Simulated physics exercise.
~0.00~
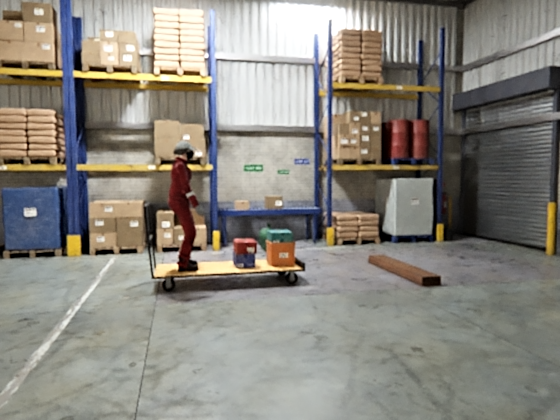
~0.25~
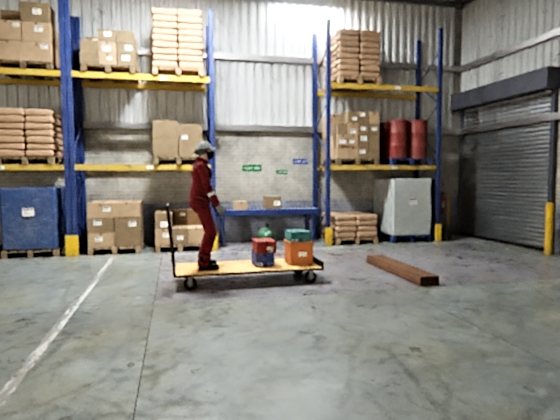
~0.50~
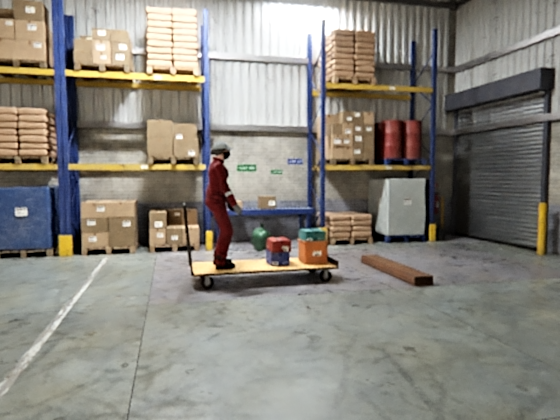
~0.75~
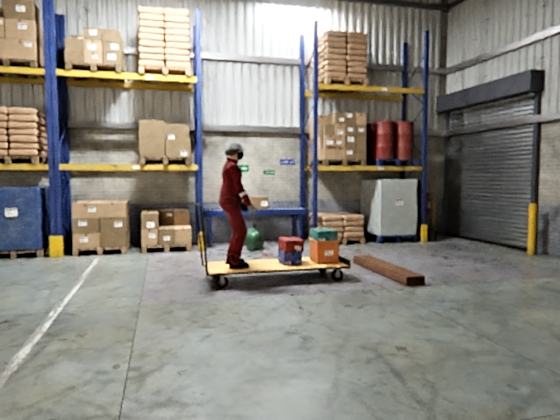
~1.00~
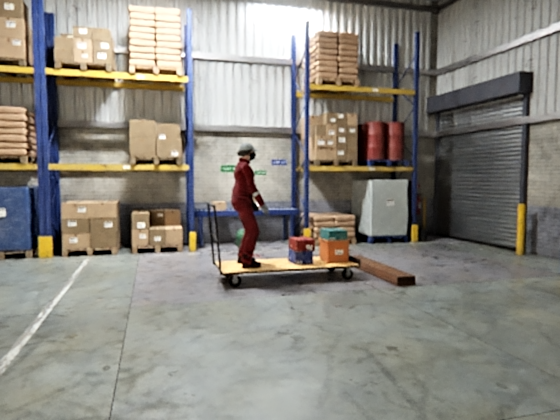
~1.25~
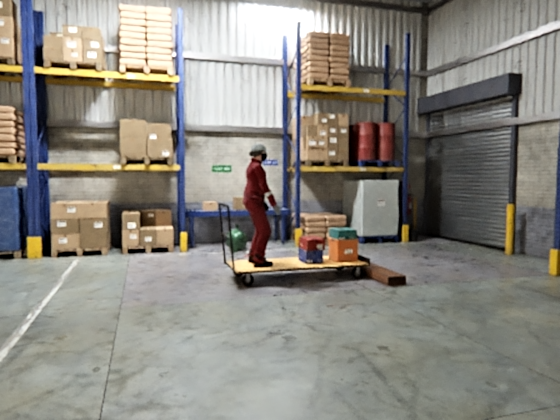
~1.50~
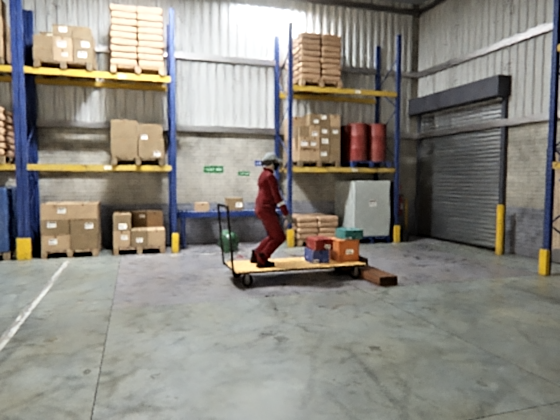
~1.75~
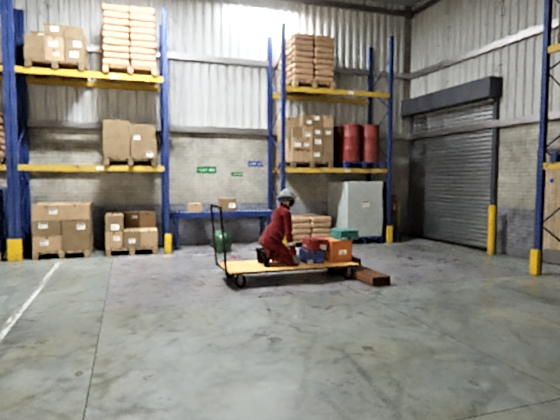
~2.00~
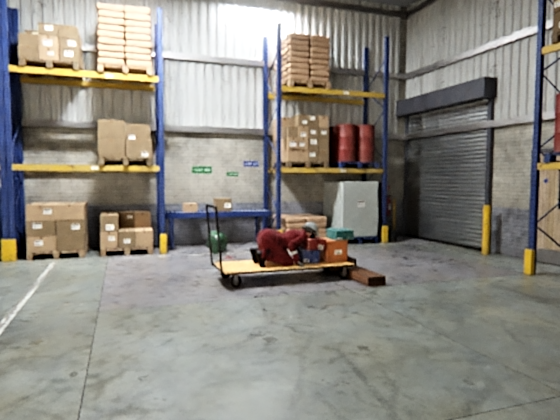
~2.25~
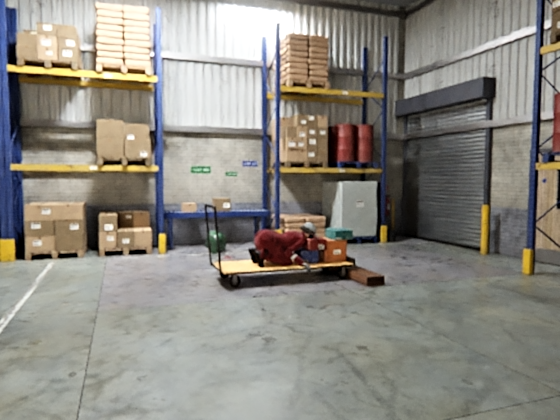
In a warehouse, a flat cart carrying a standing person in red and several coloured boxes rolls right until it stops at a low brown kerb; the person then pitches forward and down onto the deck, ending slumped behind the boxes, which all remain aboard.
